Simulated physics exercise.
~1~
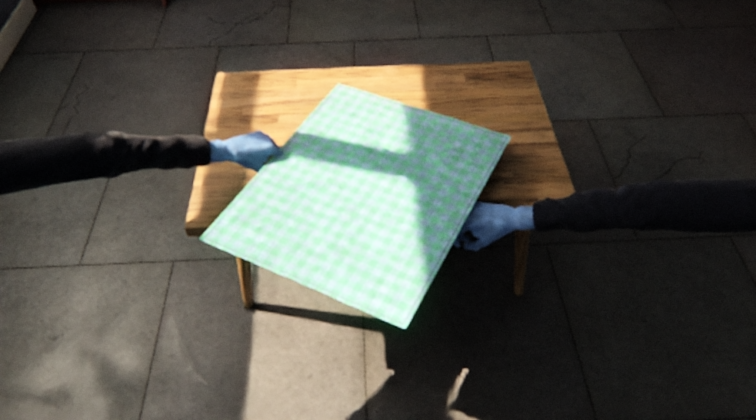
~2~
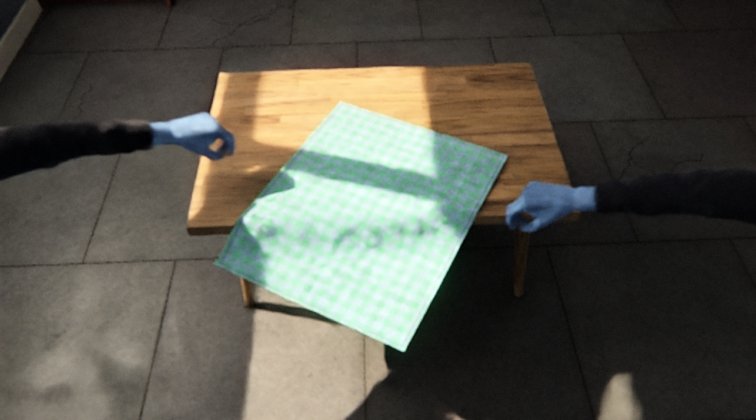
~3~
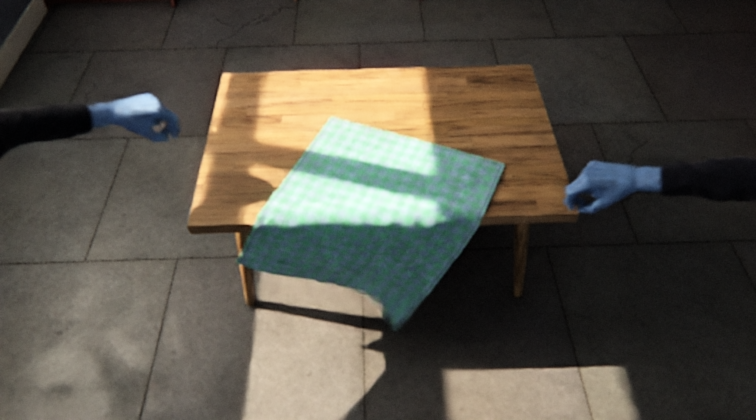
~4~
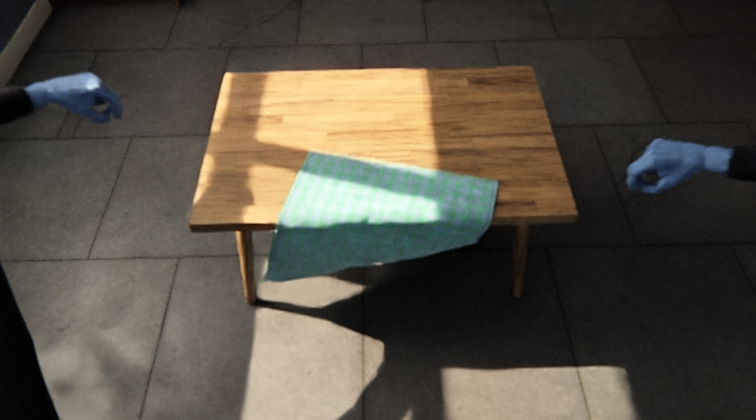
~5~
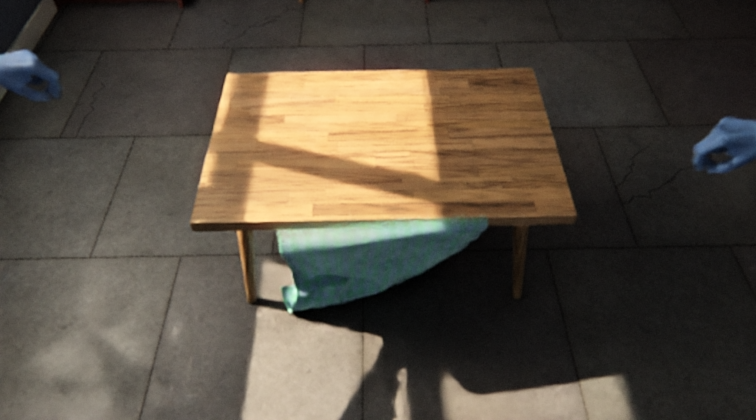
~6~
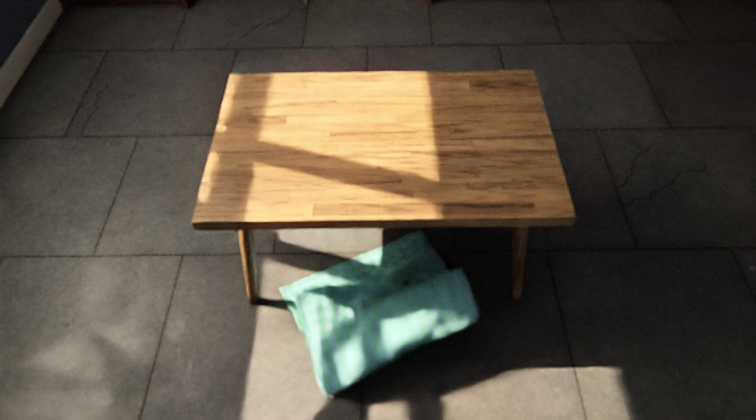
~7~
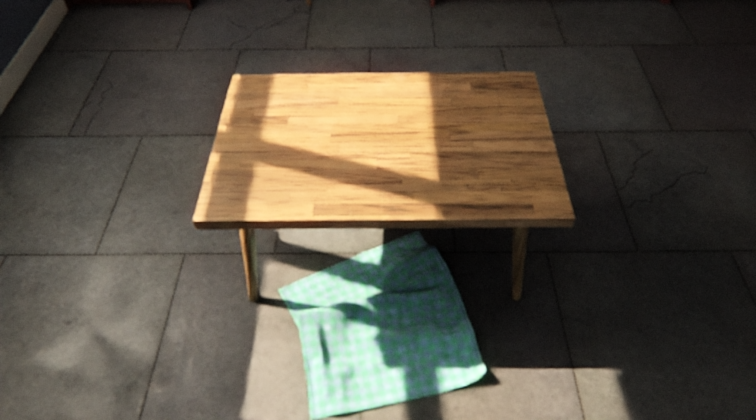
The clip opens on two blue-gloved hands holding a green checked cloth nearly flat over a wooden table, with one corner reaching past the near edge. The hands let go and draw apart to the left and right as the cloth settles partly on the tabletop. Its overhanging part sags downward, and the rest slides toward the near edge after it. Soon the cloth slips off the table completely while the hands leave view. It lands folded over itself on the gray tiled floor, then opens out and ends lying mostly spread, slightly wrinkled, in front of the bare table.
